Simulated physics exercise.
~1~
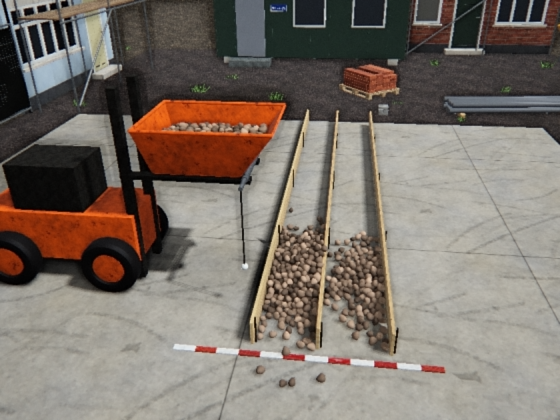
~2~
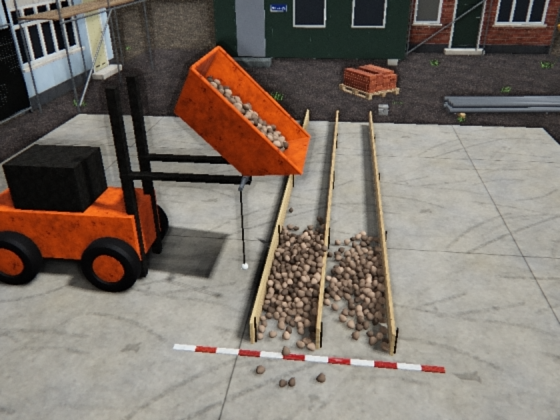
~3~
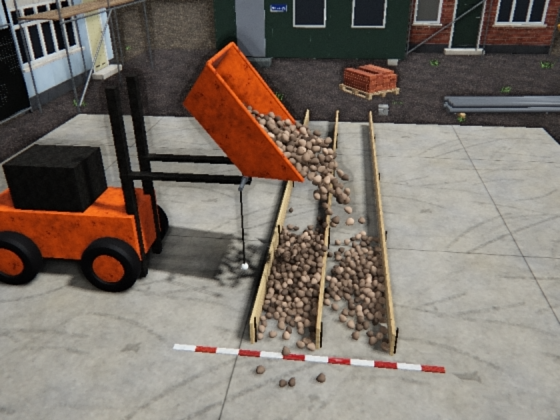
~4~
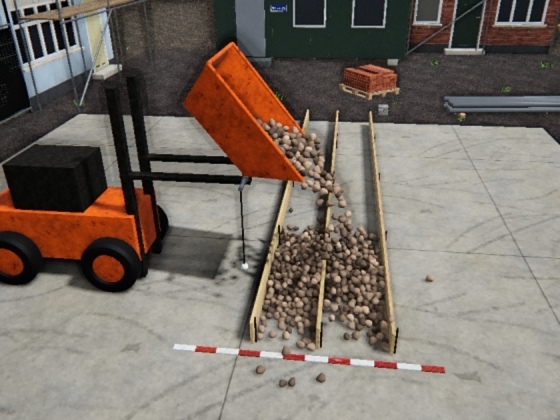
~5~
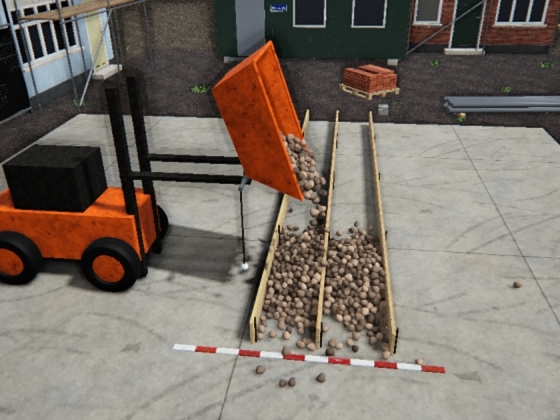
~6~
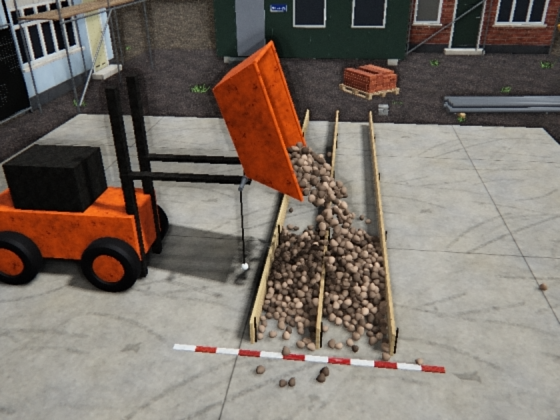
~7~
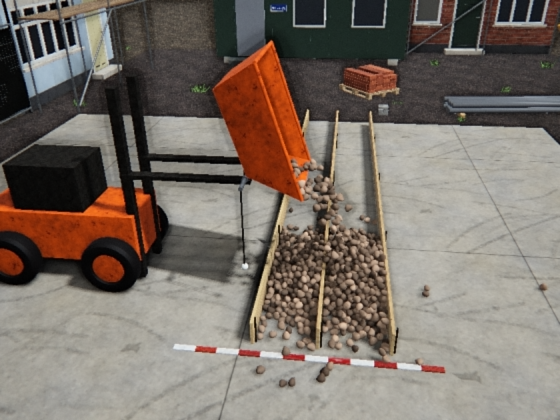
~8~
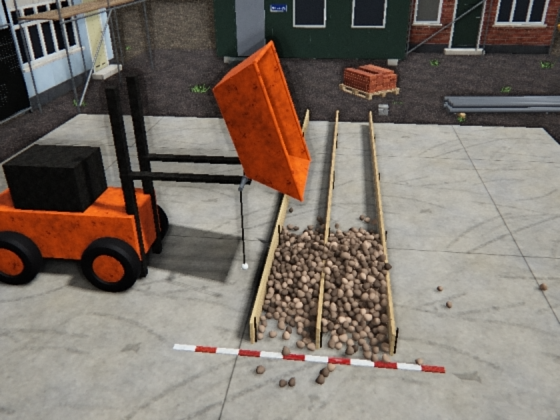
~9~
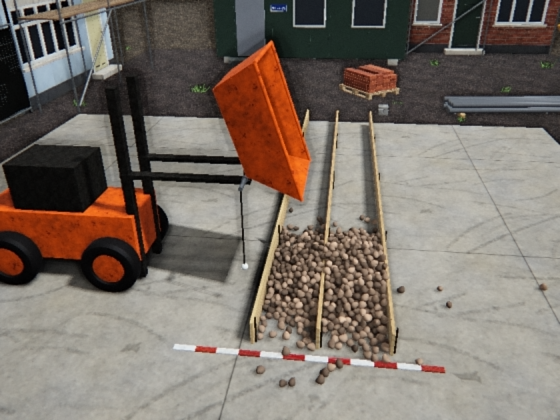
In a paved yard, an orange forklift tilting its skip in two stages, pouring brown stones over boarded bays until the skip empties.
